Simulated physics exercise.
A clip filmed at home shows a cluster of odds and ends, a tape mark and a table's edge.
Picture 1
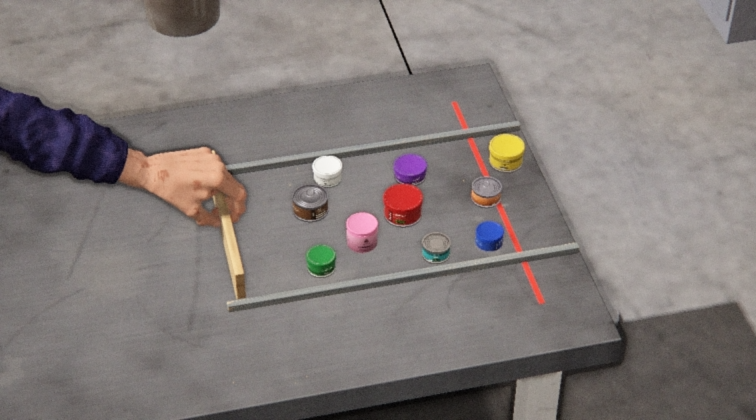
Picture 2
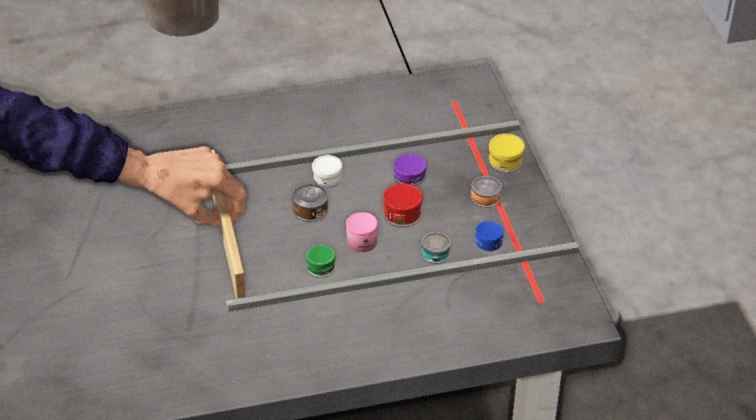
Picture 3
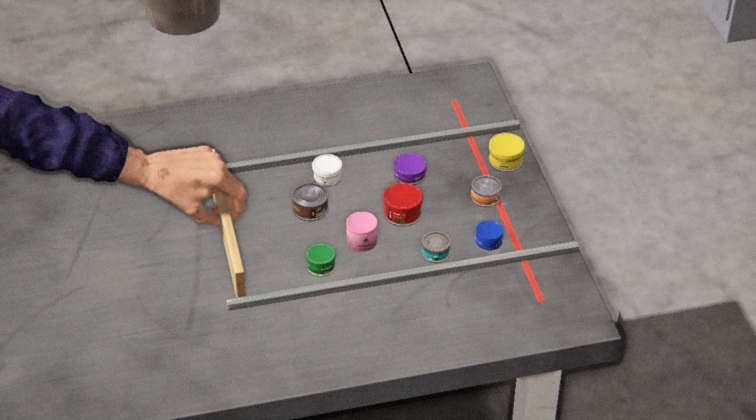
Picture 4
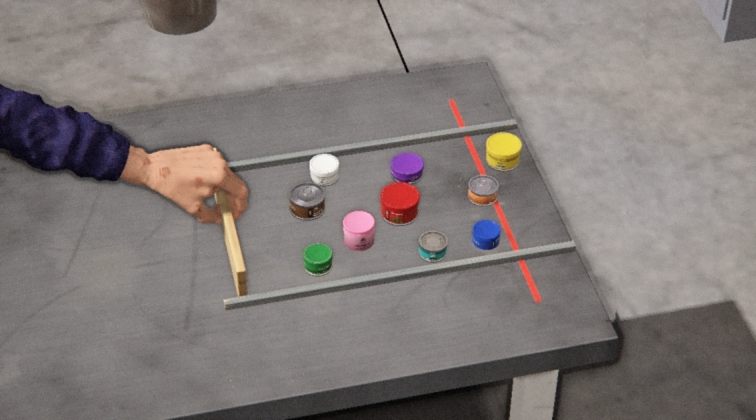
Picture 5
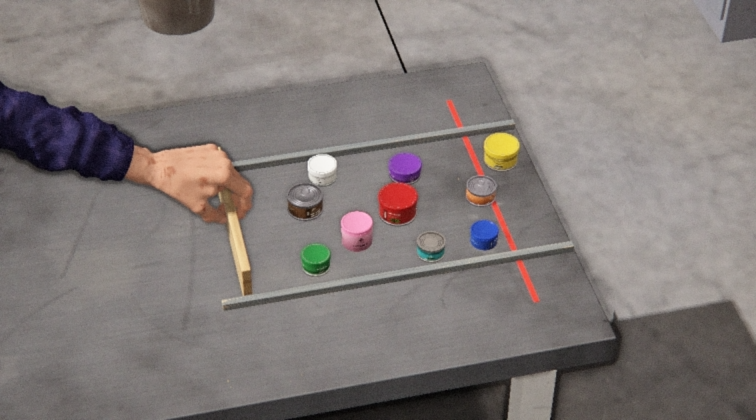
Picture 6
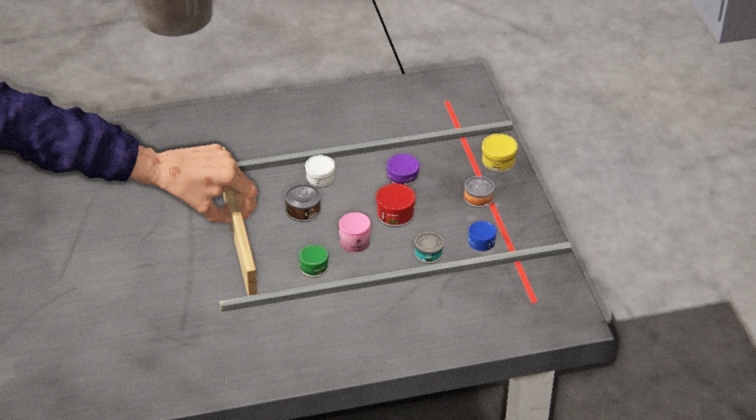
A hand slides a wooden board slightly right toward colourful tubs and tins on a table.
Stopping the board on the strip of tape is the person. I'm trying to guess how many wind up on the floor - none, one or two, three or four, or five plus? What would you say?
I would say one or two.
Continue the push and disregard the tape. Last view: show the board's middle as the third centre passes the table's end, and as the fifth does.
In pixels, around (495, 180) followed by around (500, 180).
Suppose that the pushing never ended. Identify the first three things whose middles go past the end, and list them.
Those would be the yellow tin, the orange tin and the blue tub, in that order.
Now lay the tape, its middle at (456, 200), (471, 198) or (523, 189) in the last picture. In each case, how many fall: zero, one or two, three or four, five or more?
Spot one gives not one, spot two gives none at all, spot three gives more than four.
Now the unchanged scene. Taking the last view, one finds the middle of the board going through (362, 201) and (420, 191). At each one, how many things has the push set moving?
That gives 5 for the first and 9 for the second.
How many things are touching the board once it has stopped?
It's touching 4 at the end.
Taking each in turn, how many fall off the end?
My count gives 2.
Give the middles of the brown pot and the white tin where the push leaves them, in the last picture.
Roughly at (496, 166) and at (481, 141), in that order.
Soon after, none off yet; yellow tin at rest near (499, 154); orange tin at rest near (479, 192); blue tub at rest near (482, 236).
After that, none off yet; yellow tin moving near (505, 153); orange tin displaced about its own width near (510, 184); blue tub displaced about its own width near (524, 229).
In the end, the number that fall off is one or two; gone, orange tin and yellow tin.
